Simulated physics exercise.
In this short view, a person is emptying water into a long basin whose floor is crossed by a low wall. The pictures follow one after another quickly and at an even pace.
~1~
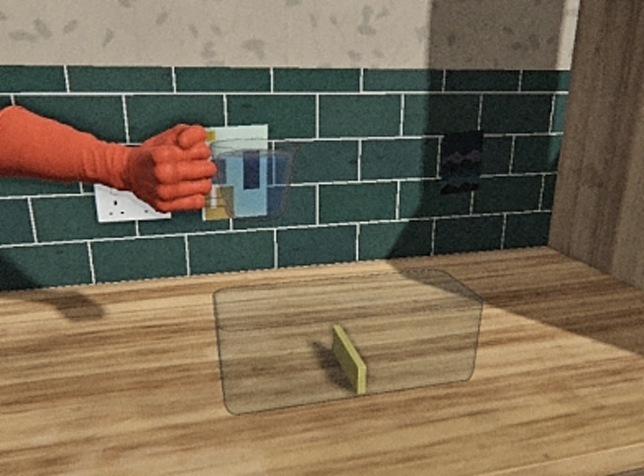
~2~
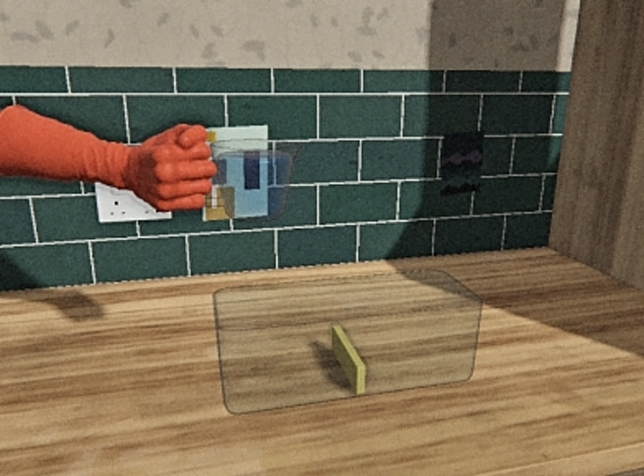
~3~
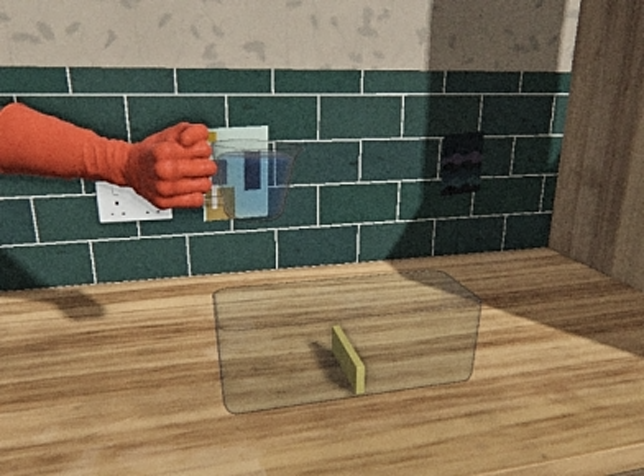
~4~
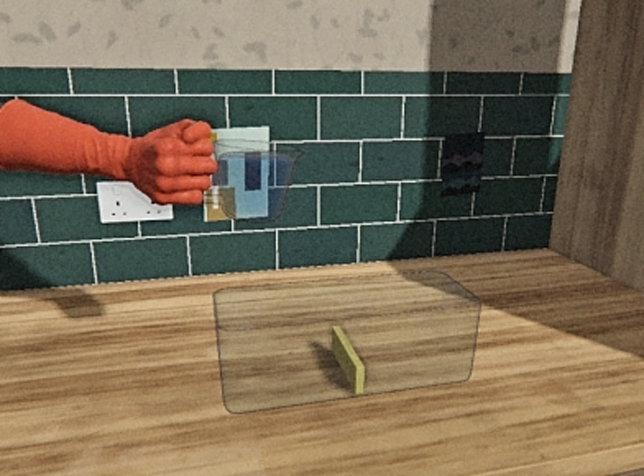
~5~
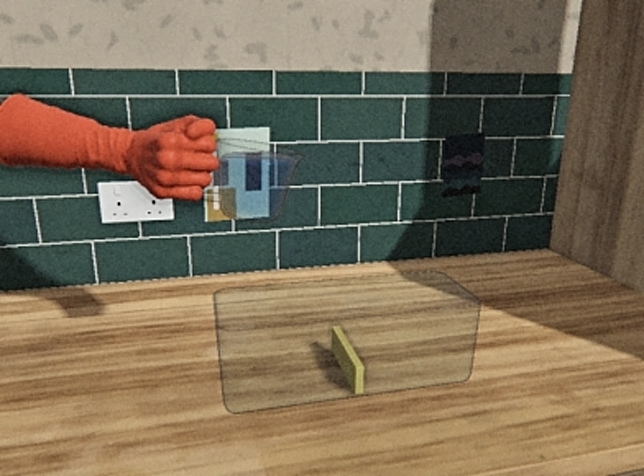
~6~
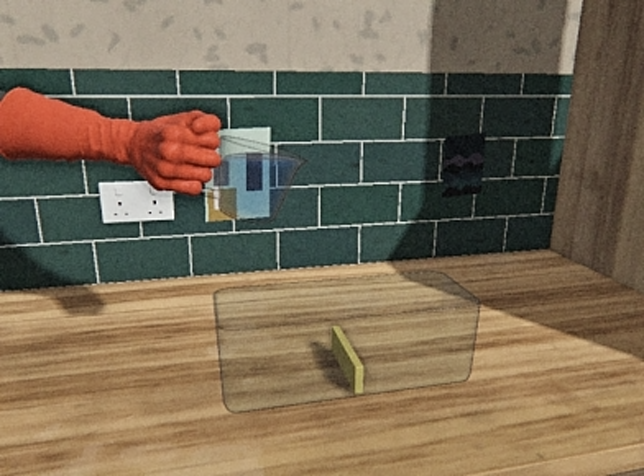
A wooden kitchen worktop meets a dark green tiled wall, seen from slightly above by a still camera. At left, a red-sleeved arm and red-gloved hand hold a small clear container before a pale blue patterned panel, near a white socket, while a long transparent basin with a low yellow-green wall across its floor sits below. The hand gradually tilts the container rightward, shifting only slightly.
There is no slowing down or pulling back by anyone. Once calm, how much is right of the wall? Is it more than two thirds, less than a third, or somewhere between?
The share right of the wall ends up within a third to two thirds.
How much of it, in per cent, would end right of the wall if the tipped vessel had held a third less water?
Roughly 25 %.
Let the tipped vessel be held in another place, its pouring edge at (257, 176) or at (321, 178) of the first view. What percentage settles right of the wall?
About 5 per cent, then about 70 per cent.
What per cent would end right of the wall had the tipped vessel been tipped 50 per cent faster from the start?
About 35 %.
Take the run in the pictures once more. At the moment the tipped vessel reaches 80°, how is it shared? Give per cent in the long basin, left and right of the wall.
The left part gets 0 percent; the right part gets 10 percent.
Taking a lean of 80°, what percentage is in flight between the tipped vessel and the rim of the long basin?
Airborne share: Approx. 35 %.
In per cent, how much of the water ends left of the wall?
That works out near 45 in every hundred.
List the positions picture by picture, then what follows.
The first picture shows tilt 0°; pouring edge (304, 144); surface from (215, 156) to (292, 153); the long basin's rim runs from (216, 311) to (463, 286); the wall's top is at (348, 346).
The second picture shows tilt 1°; pouring edge (304, 145); surface from (215, 156) to (292, 154).
The third picture shows tilt 2°; pouring edge (304, 147); surface from (217, 156) to (292, 155).
The fourth picture shows tilt 5°; pouring edge (306, 150); surface from (217, 156) to (293, 156).
The fifth picture shows tilt 10°; pouring edge (308, 155); surface from (220, 157) to (296, 158).
The sixth picture shows tilt 15°; pouring edge (309, 160); surface from (222, 158) to (300, 159).
A moment on, the tilt is 80° and 55 per cent is still to pour, 2 is left of the wall and 9 right of it.
Next, the tilt is 114° and 4 per cent is still to pour, 32 is left of the wall and 52 right of it.
Then the tilt is 116° and 0 per cent is still to pour, 45 is left of the wall and 54 right of it.
Later the tilt is 116° and 0 per cent is still to pour, 45 is left of the wall and 54 right of it.
In the end 45 per cent lies left of the wall, 54 right of it and 1 outside.
